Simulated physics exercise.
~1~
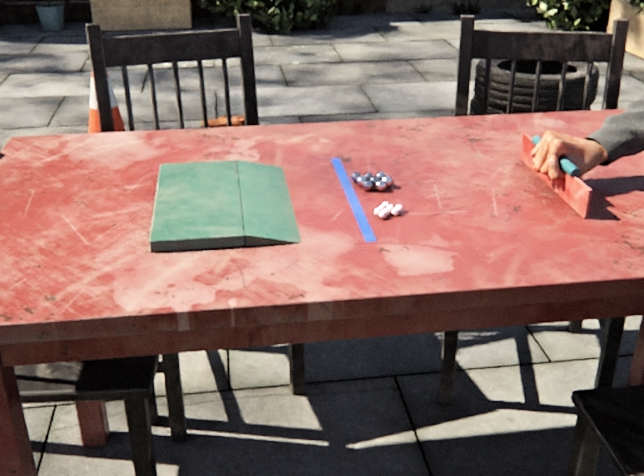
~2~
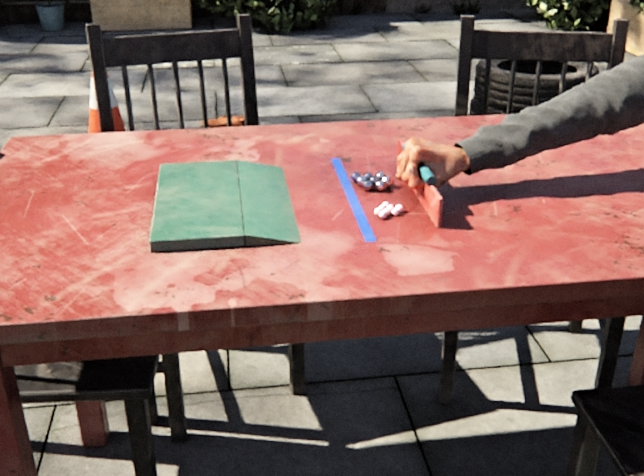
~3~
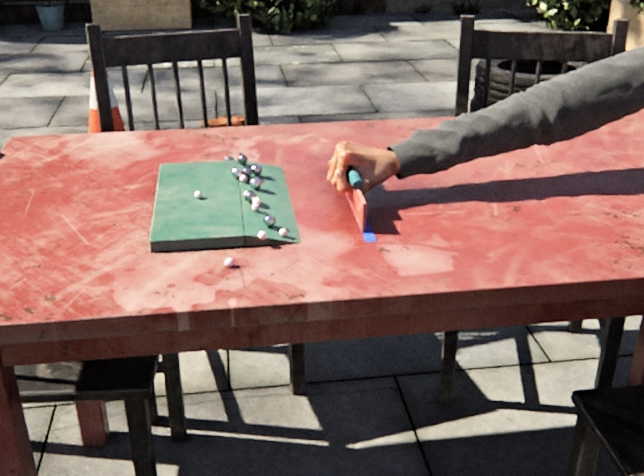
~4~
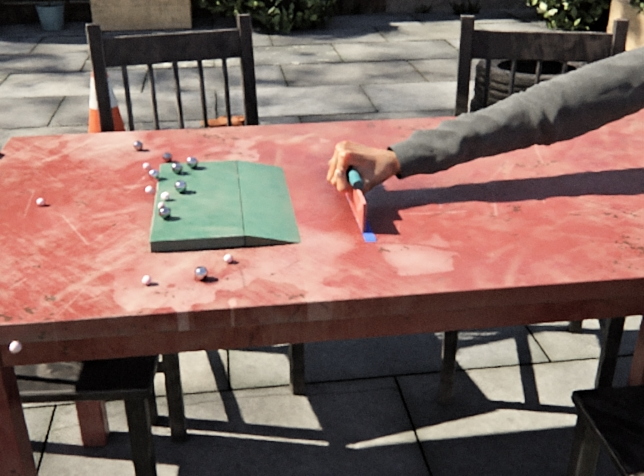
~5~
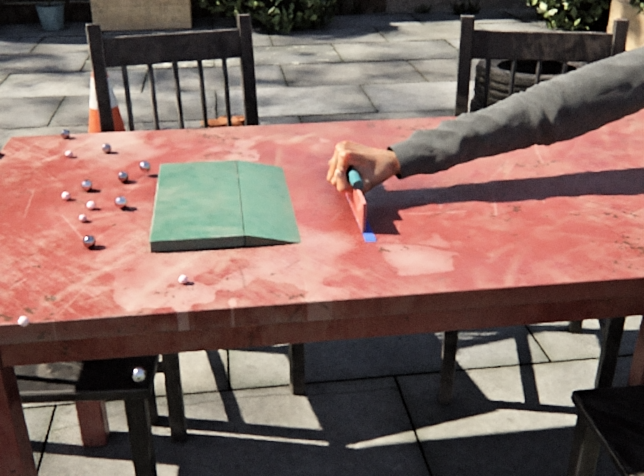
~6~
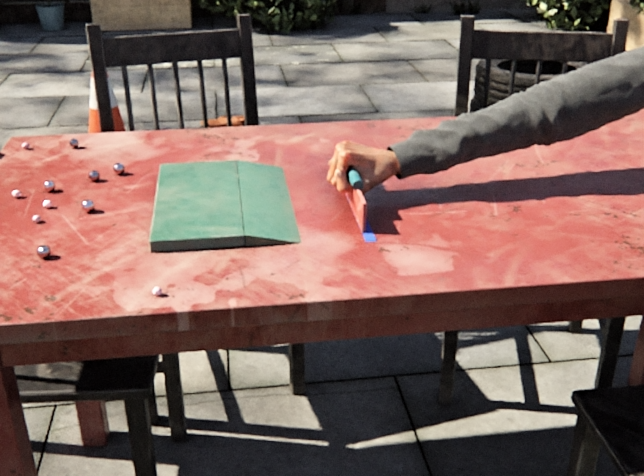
A hand in a grey sleeve holds a red scraper with a teal grip at the right of a worn red table, seen from slightly above on a sunny paved patio with dark chairs. Two small clusters of balls, one dark and shiny, one pale, sit beside a blue tape strip, with a green ramp to the left. The scraper sweeps left and stops at the tape, sending the balls onward. Most roll up and over the ramp, while a few pass in front of it. They spread across the left side, some leaving the tabletop, and the rest end beyond the ramp or near its front.
